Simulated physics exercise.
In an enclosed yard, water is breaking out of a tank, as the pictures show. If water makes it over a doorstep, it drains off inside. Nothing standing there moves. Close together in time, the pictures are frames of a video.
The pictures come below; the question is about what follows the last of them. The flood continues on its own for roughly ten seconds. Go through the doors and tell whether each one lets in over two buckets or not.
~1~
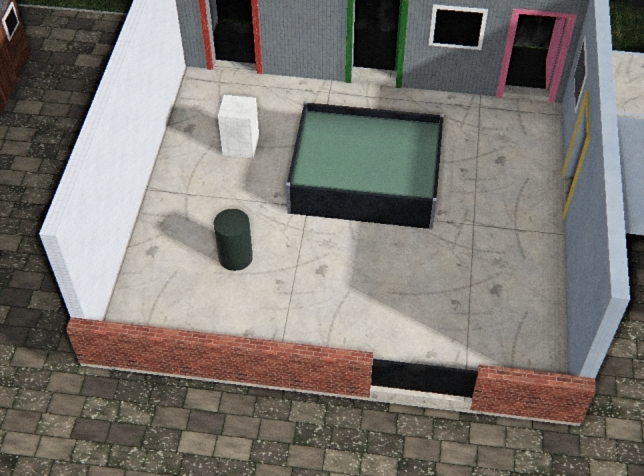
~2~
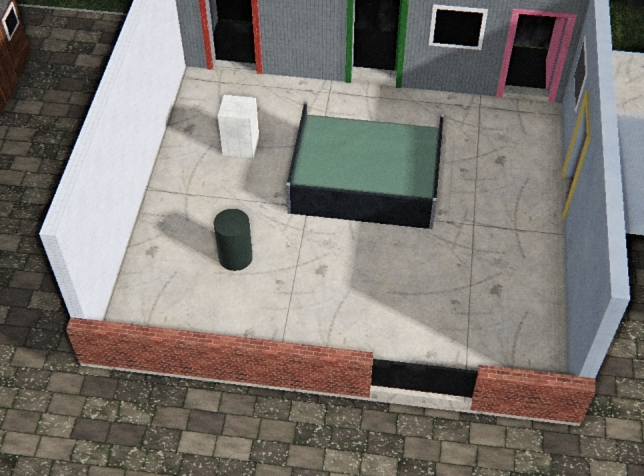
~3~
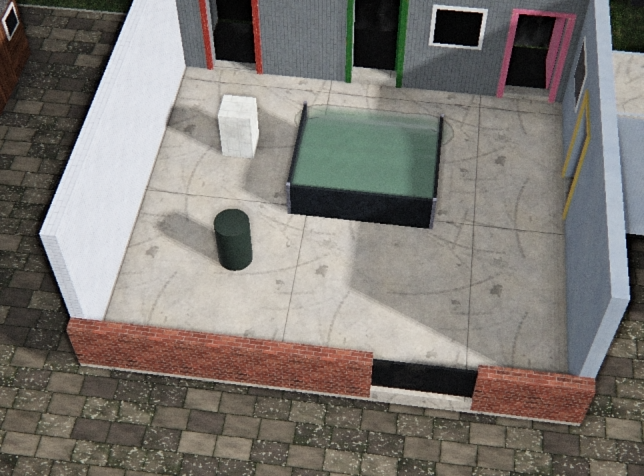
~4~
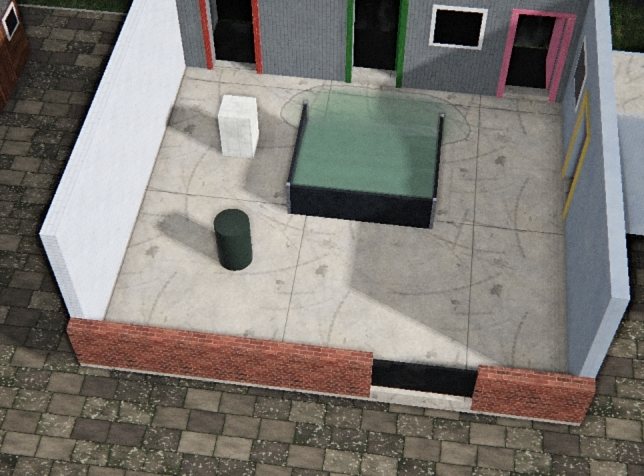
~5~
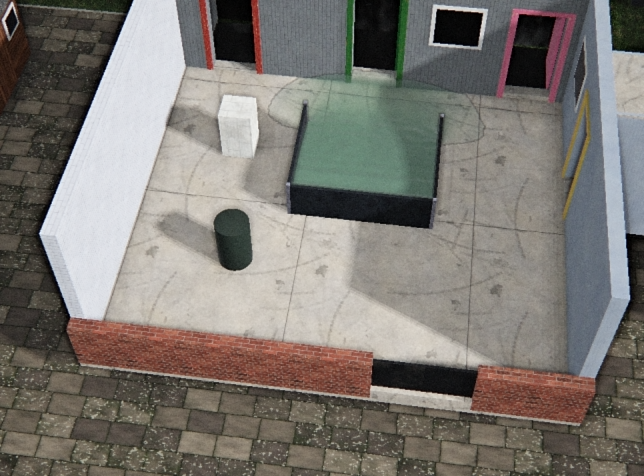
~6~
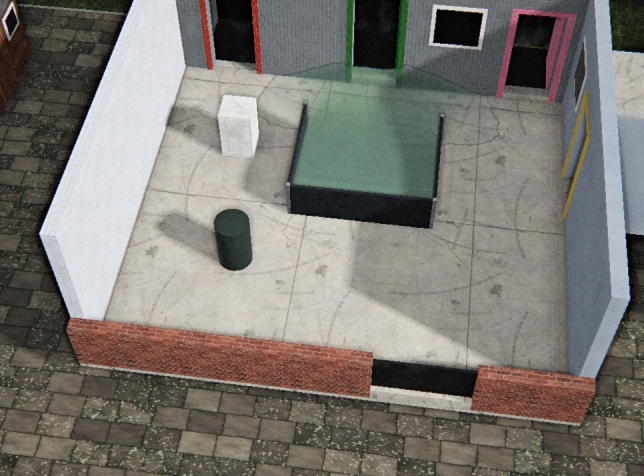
Green door: Over two buckets; pink door: Over two buckets; yellow door: Over two buckets; red door: Over two buckets.
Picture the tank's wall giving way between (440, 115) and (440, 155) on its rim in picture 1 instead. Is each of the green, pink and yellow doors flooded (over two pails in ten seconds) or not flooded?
In sequence, green door is below the limit while pink door is above the limit and yellow door is above the limit.
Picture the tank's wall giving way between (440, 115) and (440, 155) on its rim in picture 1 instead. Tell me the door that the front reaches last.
The red-painted one.
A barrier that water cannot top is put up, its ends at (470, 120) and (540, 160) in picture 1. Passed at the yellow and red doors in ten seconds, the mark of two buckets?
The yellow door stays within, the red door runs over.
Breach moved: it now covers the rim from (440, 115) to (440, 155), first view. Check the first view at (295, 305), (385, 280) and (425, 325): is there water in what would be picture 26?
In turn: Untouched, then untouched, then untouched.
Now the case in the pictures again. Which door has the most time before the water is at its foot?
It's the yellow-painted one.
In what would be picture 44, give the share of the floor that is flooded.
My guess is around 85 in a hundred.
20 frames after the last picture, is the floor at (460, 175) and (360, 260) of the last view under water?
Not wet, not wet.
A moment on, water covers 15 % of the floor; the green door far over two buckets in, the pink door wet at the sill, nothing in, the yellow door not reached, the red door wet at the sill, nothing in.
Next, water covers 25 % of the floor; the green door far over two buckets in, the pink door wet at the sill, nothing in, the yellow door not reached, the red door under two buckets in.
Then, water covers 45 % of the floor; the green door far over two buckets in, the pink door under two buckets in, the yellow door under two buckets in, the red door over two buckets in.
Later, water covers 85 % of the floor; the green door far over two buckets in, the pink door over two buckets in, the yellow door over two buckets in, the red door over two buckets in.
In the end, water covers 100 % of the floor; the green door far over two buckets in, the pink door over two buckets in, the yellow door over two buckets in, the red door far over two buckets in.
